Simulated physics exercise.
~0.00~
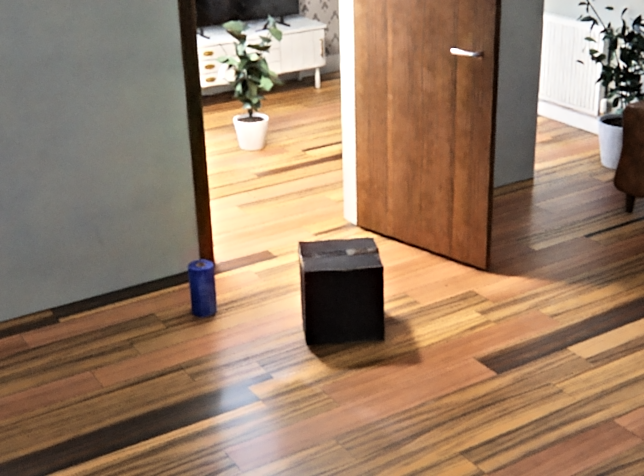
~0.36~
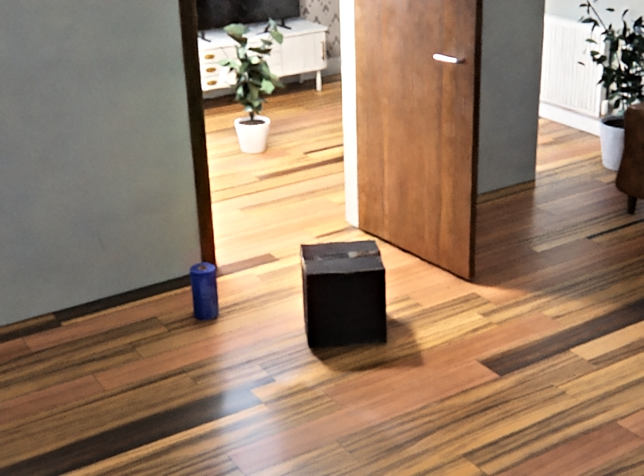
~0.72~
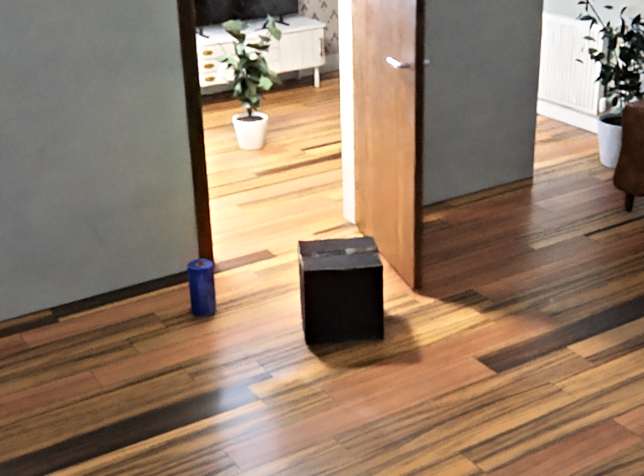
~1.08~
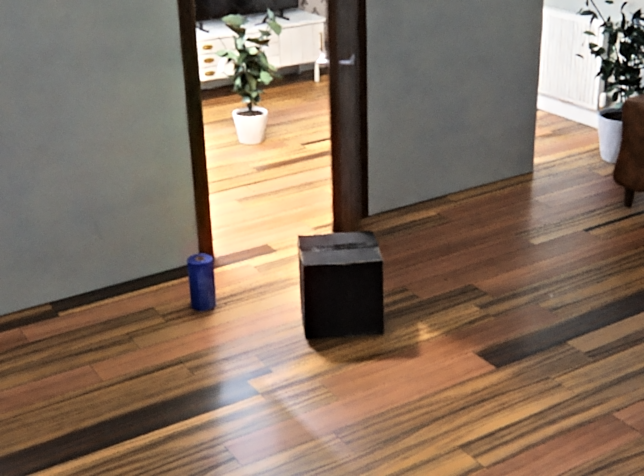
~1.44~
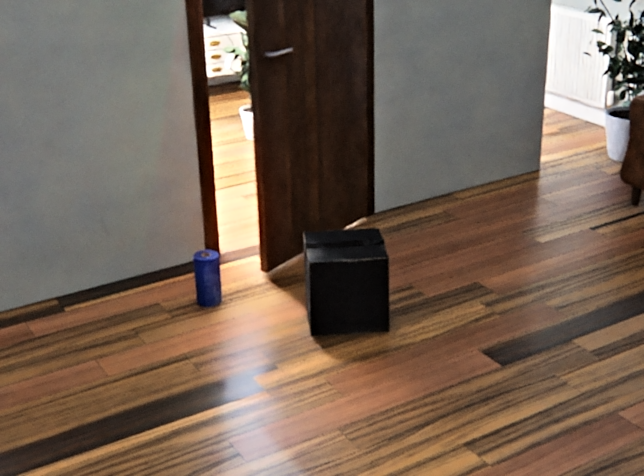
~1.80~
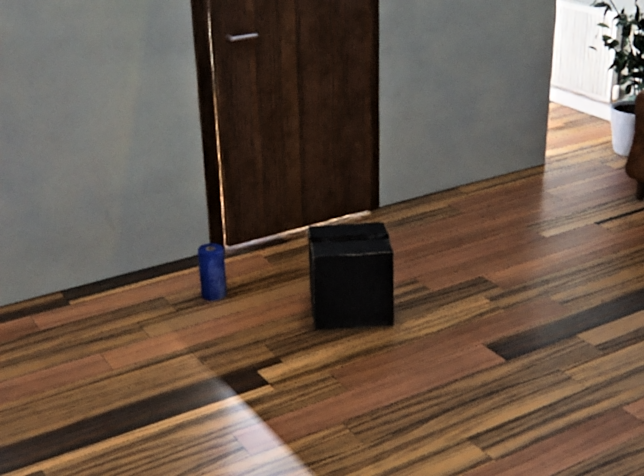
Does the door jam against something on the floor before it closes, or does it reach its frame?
The door reaches its frame. It swings past behind the black box and comes to rest shut, with the box and the blue roll left where they were.
